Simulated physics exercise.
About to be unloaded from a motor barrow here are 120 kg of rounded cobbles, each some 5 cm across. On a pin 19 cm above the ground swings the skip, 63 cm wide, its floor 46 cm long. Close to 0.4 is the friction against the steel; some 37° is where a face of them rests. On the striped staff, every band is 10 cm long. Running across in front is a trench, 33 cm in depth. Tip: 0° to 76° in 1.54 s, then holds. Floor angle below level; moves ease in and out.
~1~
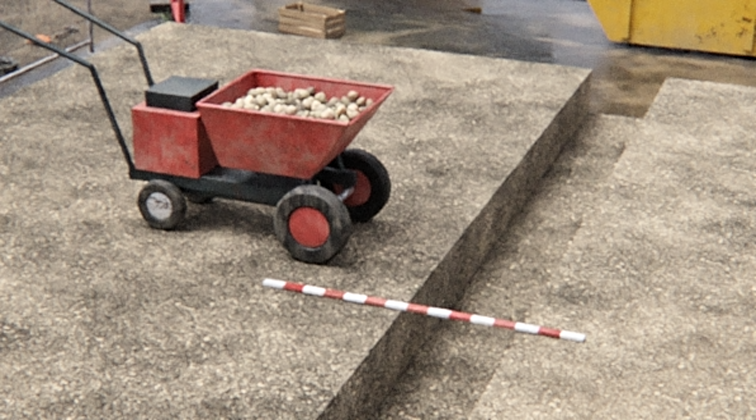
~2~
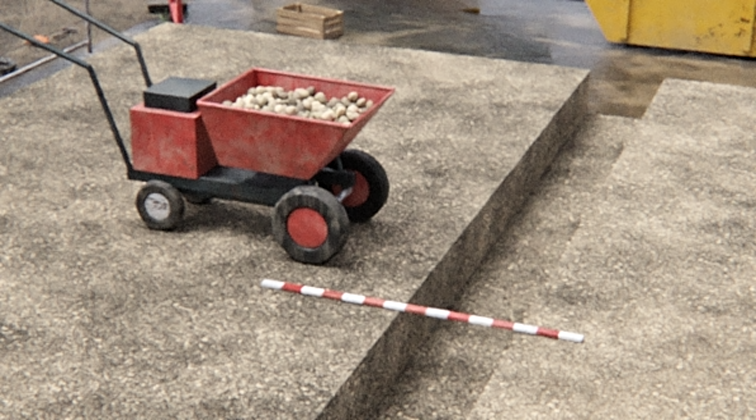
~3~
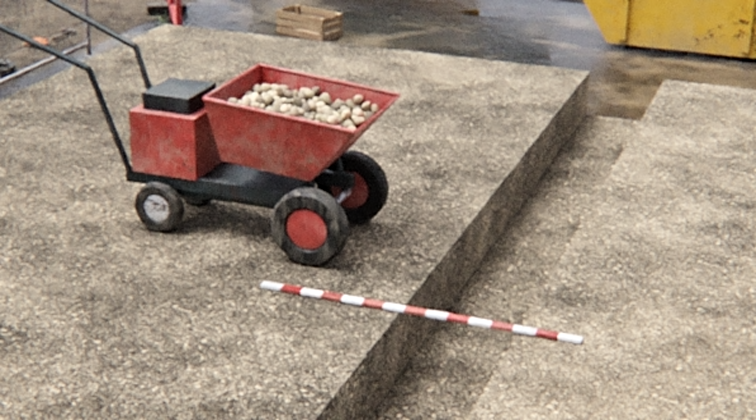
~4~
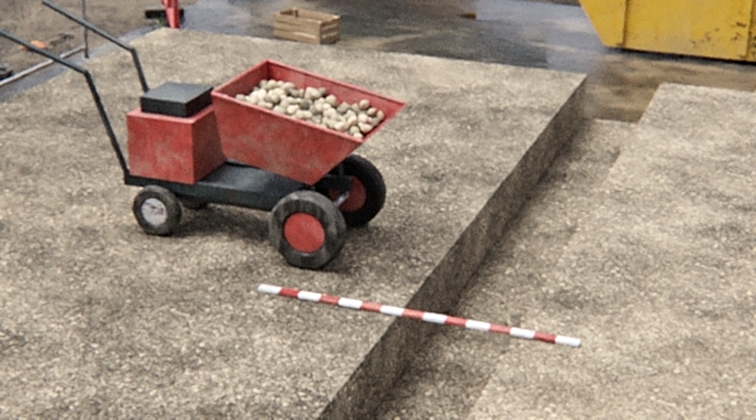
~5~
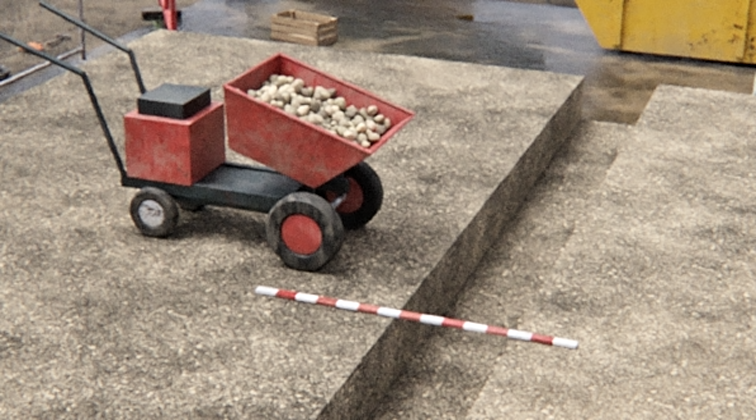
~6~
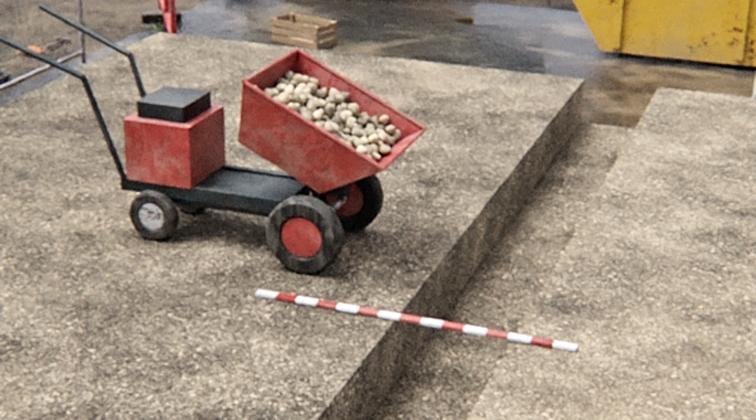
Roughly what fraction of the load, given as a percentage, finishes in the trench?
Some 100 per cent of the stones.
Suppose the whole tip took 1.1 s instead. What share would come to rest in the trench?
Estimate: About 100 %.
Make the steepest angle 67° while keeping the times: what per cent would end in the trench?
Roughly 95 per cent would end in the trench.
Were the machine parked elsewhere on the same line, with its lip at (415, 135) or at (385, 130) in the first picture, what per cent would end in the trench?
The first start gives about 75 per cent, the second about 100.
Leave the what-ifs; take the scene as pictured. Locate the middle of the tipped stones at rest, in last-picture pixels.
Their middle lands near (489, 326).
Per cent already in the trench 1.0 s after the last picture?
About 50 per cent by then.
Then, 0.6 s after the last picture the floor is at 64°, 100 % in the skip; the foremost stones are at (433, 217).
Then, 1.0 s after the last picture the floor is at 76°, 48 % in the skip, 52 % in the trench; the foremost stones are at (535, 336).
Then, 1.4 s after the last picture the floor is at 76°, 20 % in the skip, 80 % in the trench; the foremost stones are at (540, 327).
Then, 3.3 s after the last picture the floor is at 76°, 0 % in the skip, 100 % in the trench; the foremost stones are at (531, 343).
